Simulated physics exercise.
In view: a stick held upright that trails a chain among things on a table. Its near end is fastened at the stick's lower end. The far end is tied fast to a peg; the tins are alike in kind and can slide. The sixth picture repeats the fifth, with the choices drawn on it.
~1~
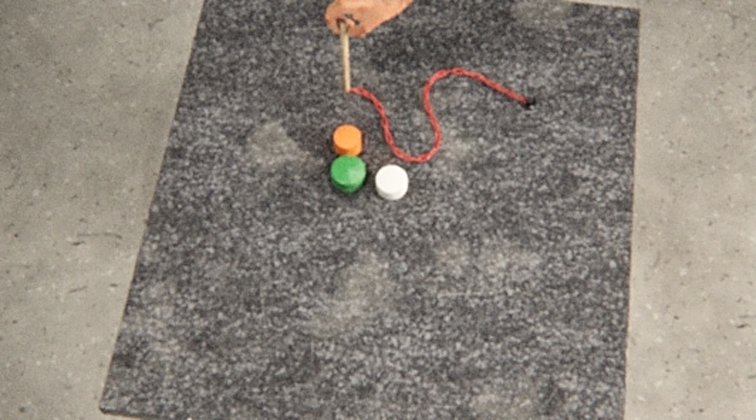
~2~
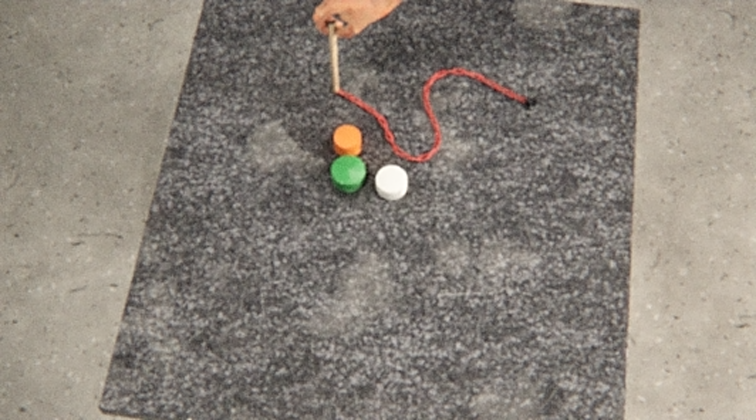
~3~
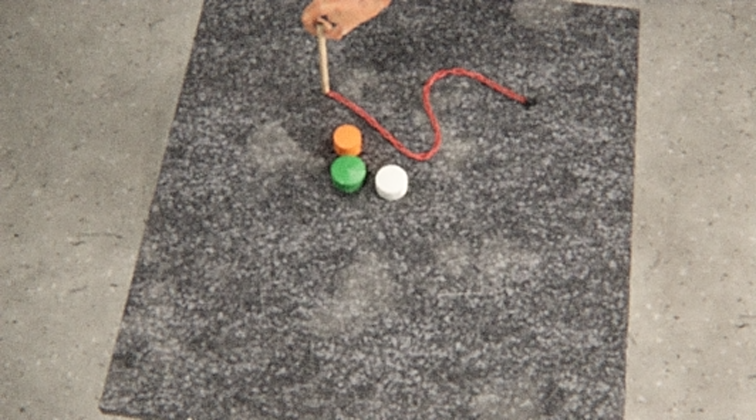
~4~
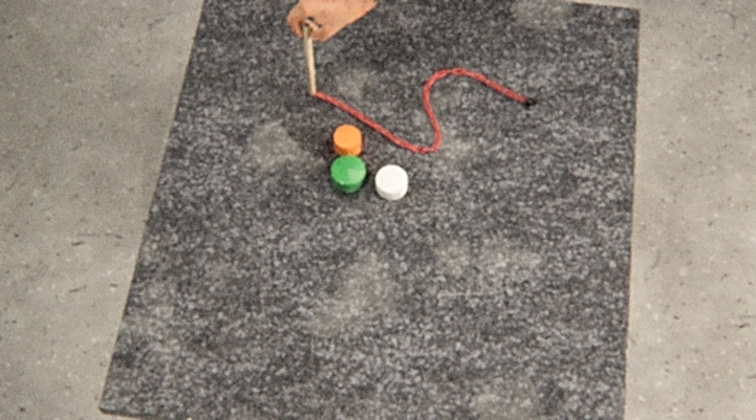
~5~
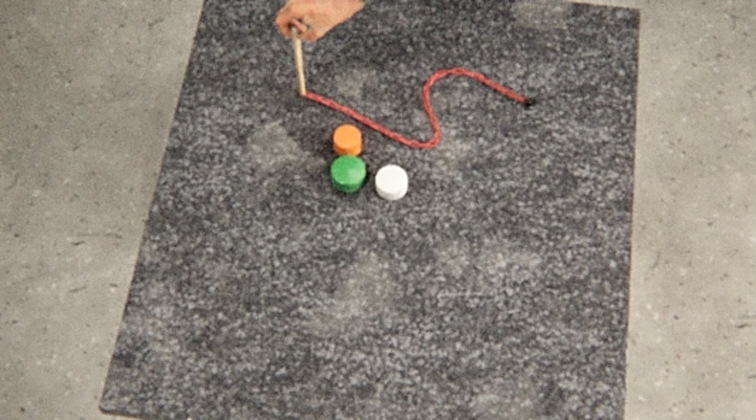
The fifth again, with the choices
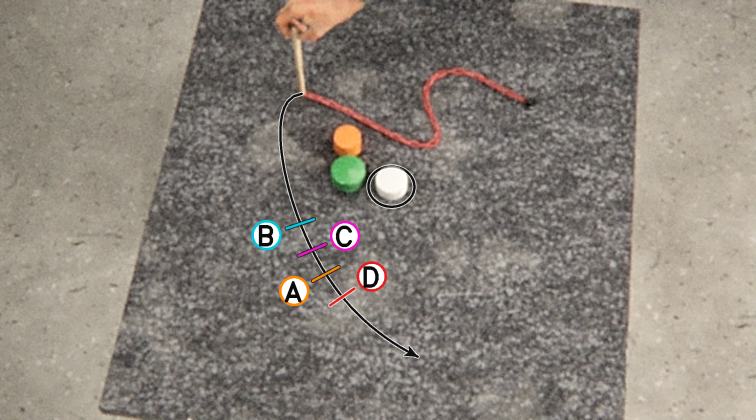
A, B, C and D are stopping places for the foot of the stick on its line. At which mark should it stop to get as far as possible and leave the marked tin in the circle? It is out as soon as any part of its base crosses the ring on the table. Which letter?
It should halt at D.
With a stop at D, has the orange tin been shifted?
Yes.
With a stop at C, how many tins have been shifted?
The count is none.
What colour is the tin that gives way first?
Orange.
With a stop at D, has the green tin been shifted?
By then, yes.
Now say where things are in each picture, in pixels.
Orange tin (347, 142); white tin (392, 183); peg (530, 99), in the first frame.
Peg (530, 99); green tin (348, 174), in the second frame.
Orange tin (347, 142); white tin (392, 183), in the third frame.
Peg (530, 99); green tin (348, 174), in the fourth frame.
Orange tin (347, 142); white tin (392, 183); peg (530, 99), in the fifth frame.
On the copy, A at (326, 274); B at (300, 224); C at (312, 250); D at (342, 297); the ring at (391, 186); the route from (302, 94) via (305, 235) to (418, 357).
On D. First, foot of the stick (283, 160); white tin (392, 183).
Then, foot of the stick (305, 236); white tin (392, 183).
Finally, foot of the stick (342, 297); green tin (356, 179); orange tin (377, 160); white tin (392, 183); the white tin is still in its ring.
By contrast, A is safe but short; B is safe but short; C is safe but short.
